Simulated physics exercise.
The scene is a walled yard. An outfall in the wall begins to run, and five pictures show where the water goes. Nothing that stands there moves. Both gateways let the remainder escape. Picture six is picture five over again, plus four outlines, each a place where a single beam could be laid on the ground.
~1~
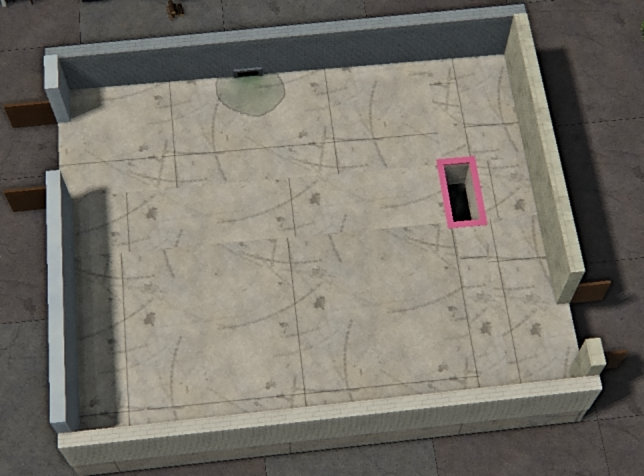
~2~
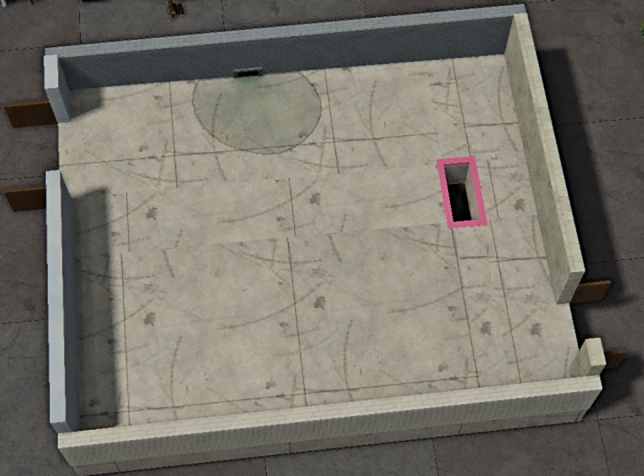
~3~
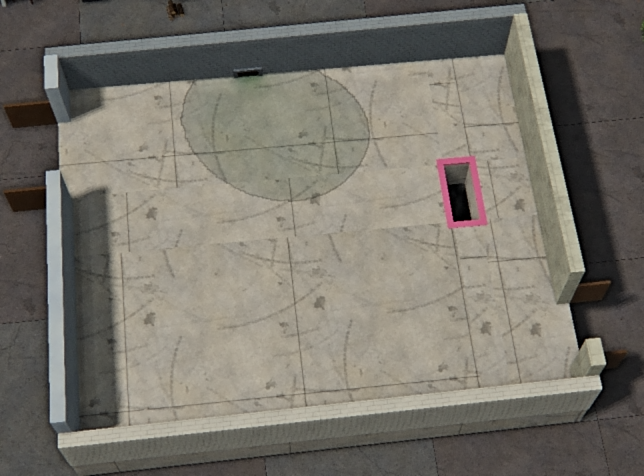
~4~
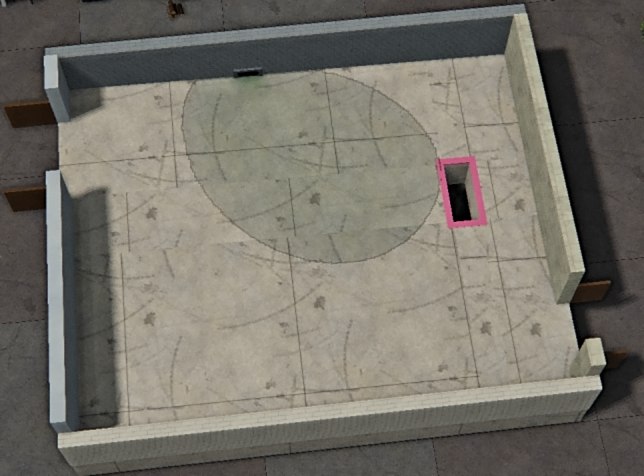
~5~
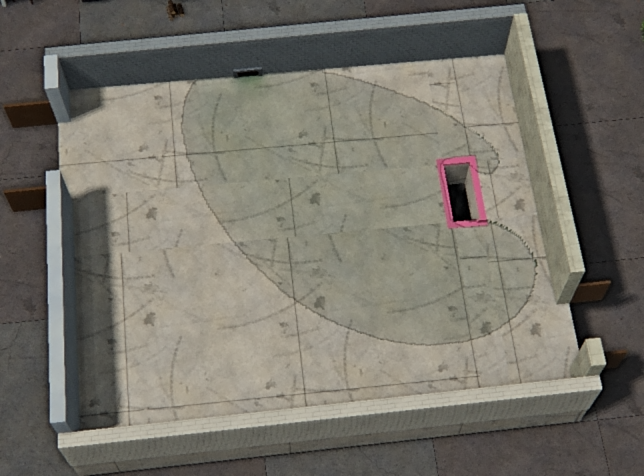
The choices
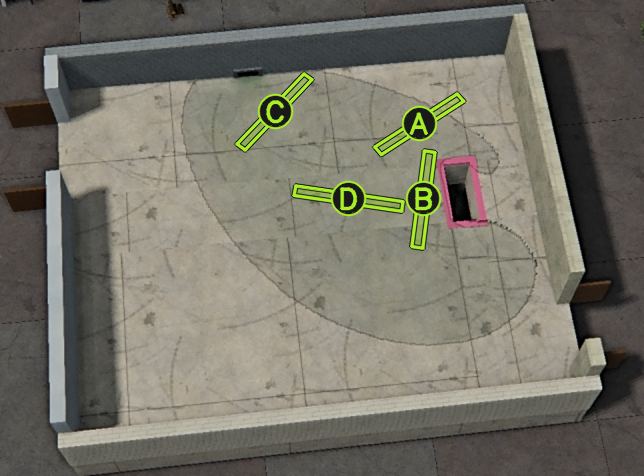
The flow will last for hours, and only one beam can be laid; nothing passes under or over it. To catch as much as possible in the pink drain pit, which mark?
The answer is position D.
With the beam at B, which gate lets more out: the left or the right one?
The right one.
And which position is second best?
That is position A.
In lime, A from (378, 150) to (460, 97); B from (417, 247) to (429, 151); C from (241, 146) to (307, 76); D from (295, 190) to (402, 206).
For position A, about 18 % of the stream goes into the pink drain pit, about 82 % out by the gates.
For position B, about 2 % of the stream goes into the pink drain pit, about 97 % out by the gates.
For position C, about 5 % of the stream goes into the pink drain pit, about 95 % out by the gates.
For position D, about 49 % of the stream goes into the pink drain pit, about 50 % out by the gates.
